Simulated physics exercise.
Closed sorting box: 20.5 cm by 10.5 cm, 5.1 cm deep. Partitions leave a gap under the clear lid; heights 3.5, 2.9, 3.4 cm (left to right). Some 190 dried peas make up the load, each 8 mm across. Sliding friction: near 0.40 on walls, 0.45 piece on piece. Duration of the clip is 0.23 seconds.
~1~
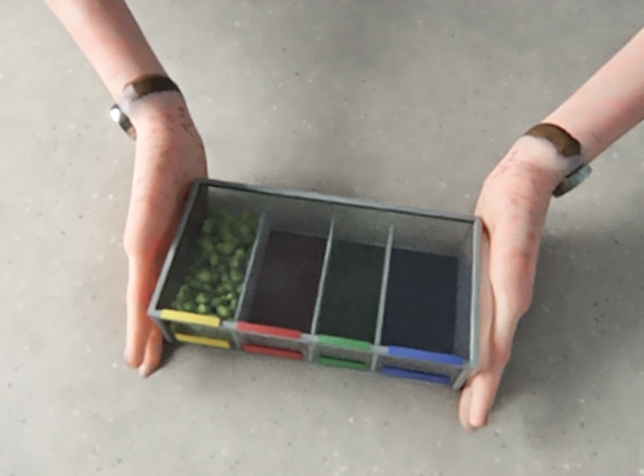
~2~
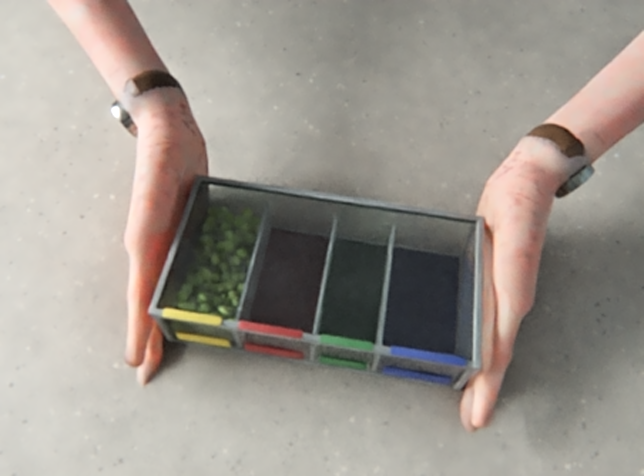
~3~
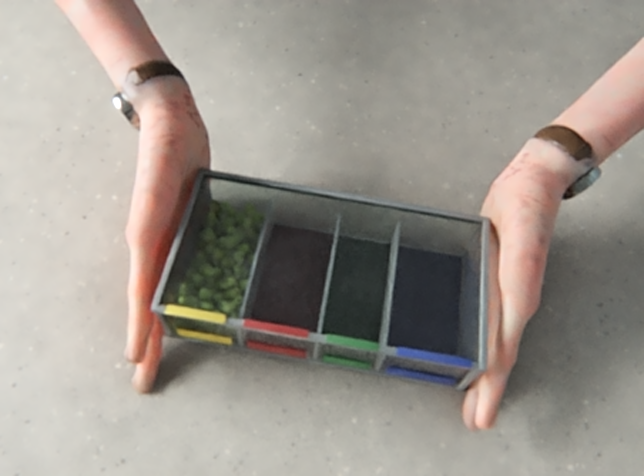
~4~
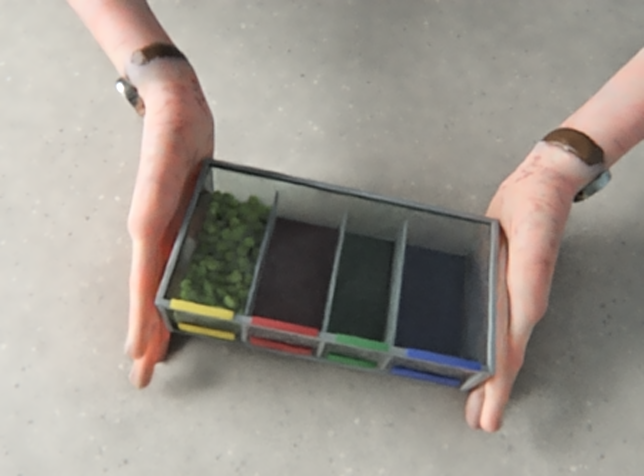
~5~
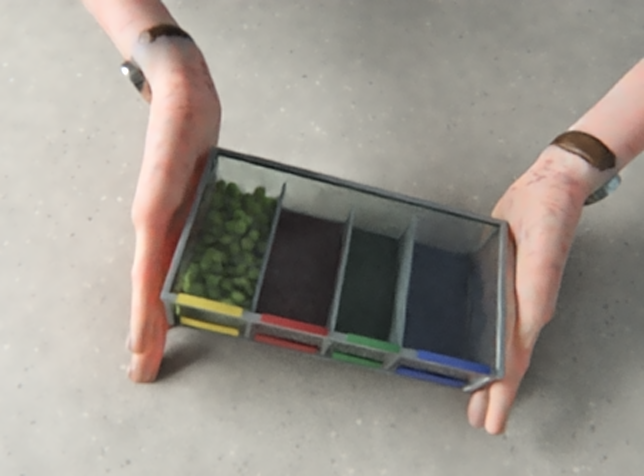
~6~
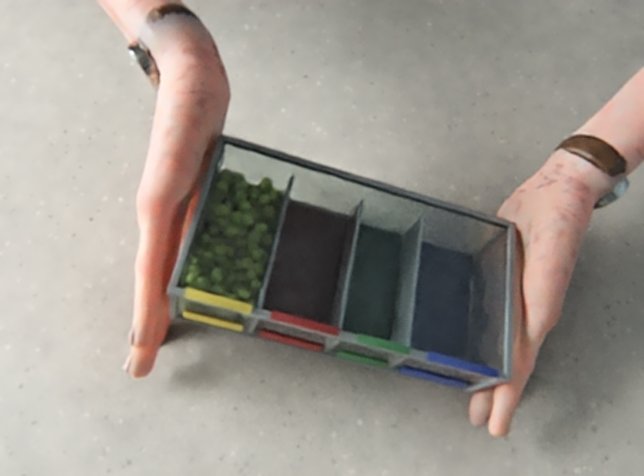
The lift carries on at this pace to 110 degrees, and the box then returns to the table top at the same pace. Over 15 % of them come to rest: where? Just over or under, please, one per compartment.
One by one: Red compartment: Holds a share within the limit; blue compartment: Holds a share past the limit; green compartment: Holds a share within the limit; yellow compartment: Holds a share past the limit.
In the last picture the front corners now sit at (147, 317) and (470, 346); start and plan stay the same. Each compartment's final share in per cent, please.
In the end red holds 0 %, blue holds 0 %, green holds 0 % and yellow holds 100 %.
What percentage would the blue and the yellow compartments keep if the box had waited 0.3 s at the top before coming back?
In per cent: Blue 35; yellow 55.
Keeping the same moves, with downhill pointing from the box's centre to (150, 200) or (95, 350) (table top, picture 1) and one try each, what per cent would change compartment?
I'd put it at roughly 0 per cent for the first tilt and roughly 0 per cent for the second.
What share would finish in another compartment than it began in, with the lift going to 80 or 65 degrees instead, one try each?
About 20 and 20 per cent.
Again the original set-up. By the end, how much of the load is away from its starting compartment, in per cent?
Roughly 40 in a hundred.
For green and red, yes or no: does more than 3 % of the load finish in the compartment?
Green no; red yes.
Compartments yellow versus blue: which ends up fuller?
I'd say the yellow side has more in it.
Then, 1.04 s after the last picture, tilt 110 degrees; red 5 %, blue 20 %, green 5 %, yellow 70 %.
Then, 1.74 s after the last picture, tilt 49 degrees; red 5 %, blue 35 %, yellow 65 %.
Then, 2.47 s after the last picture, tilt 0 degrees; red 10 %, blue 35 %, yellow 60 %.
In the end, red 10 %, blue 35 %, green 0 %, yellow 60 %.
